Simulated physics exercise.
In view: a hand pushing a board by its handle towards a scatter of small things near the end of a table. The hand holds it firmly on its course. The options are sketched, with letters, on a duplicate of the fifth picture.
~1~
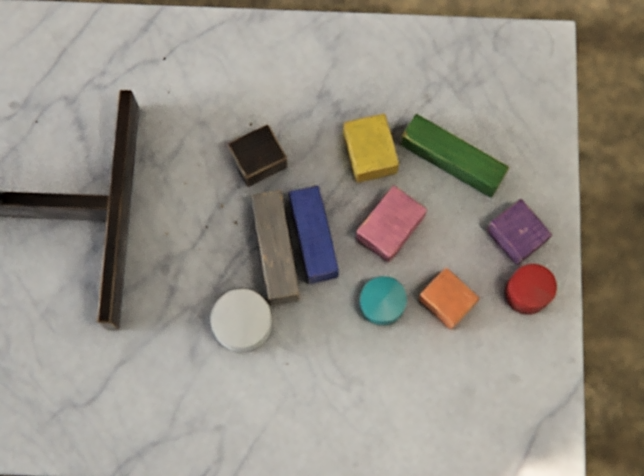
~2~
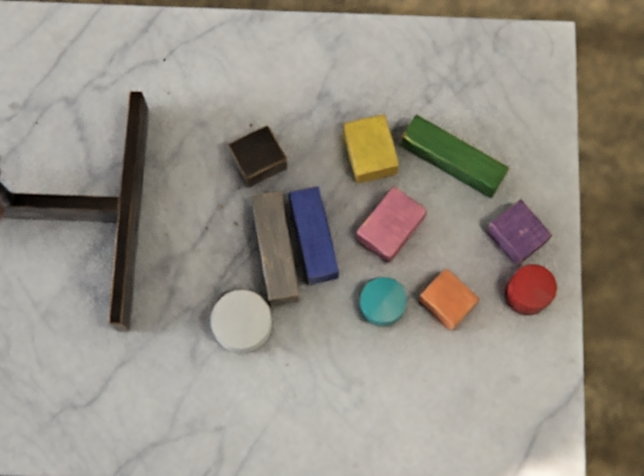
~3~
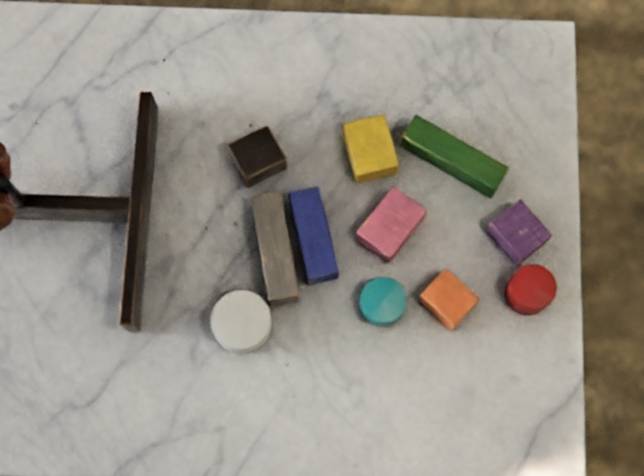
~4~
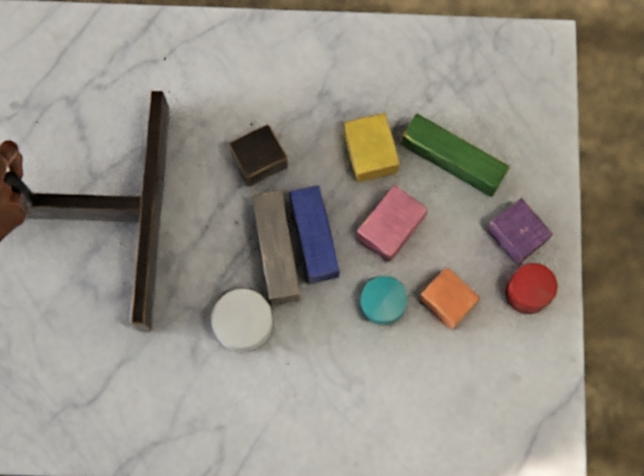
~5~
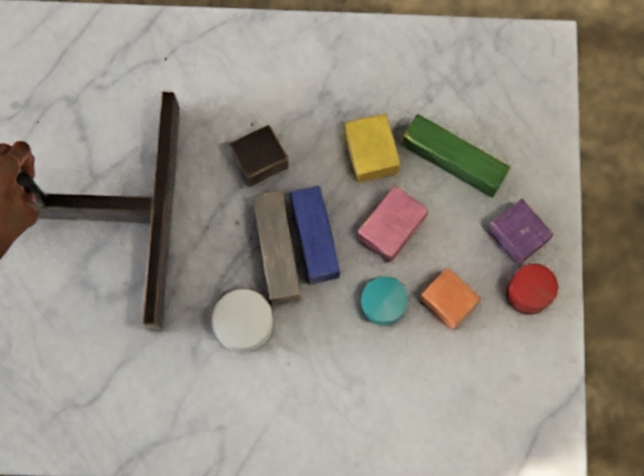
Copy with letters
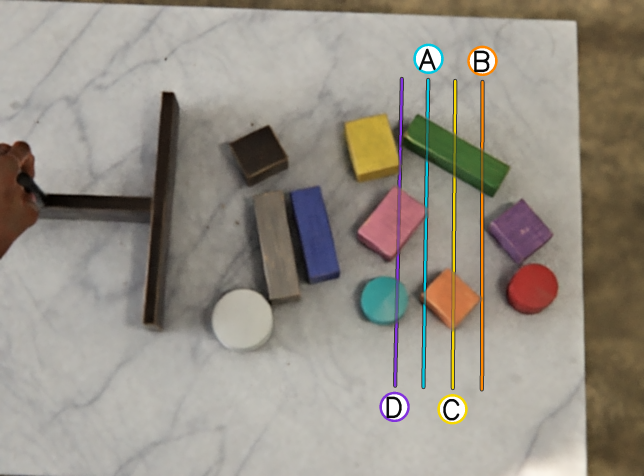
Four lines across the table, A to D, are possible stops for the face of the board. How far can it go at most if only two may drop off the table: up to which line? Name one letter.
Line B.
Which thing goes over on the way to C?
It is the red tin.
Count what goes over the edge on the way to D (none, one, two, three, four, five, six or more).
By then, none.
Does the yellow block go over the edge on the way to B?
No.
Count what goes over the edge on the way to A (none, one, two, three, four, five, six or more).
By then, none.
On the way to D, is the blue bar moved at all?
By then, yes.
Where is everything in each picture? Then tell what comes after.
In the first picture, black block (258, 156); grey bar (275, 248); green bar (454, 155).
In the second picture, board (125, 204); yellow block (371, 149).
In the third picture, board (136, 205); orange block (448, 300).
In the fourth picture, board (148, 204); blue bar (315, 234).
In the fifth picture, board (159, 204); turquoise tin (385, 301); red tin (532, 289); black block (259, 156).
On the marked copy, A at (426, 227); B at (482, 230); C at (454, 229); D at (399, 226).
Taking B. A third of the way, board (275, 209); white tin (306, 329); black block (309, 170).
Two thirds of the way, board (392, 213); purple block (530, 234); orange block (486, 291).
When it is over, board (483, 217); red tin over the edge; purple block over the edge; two fallen.
As for the rest, A is within the limit but short; C is within the limit but short; D is within the limit but short.
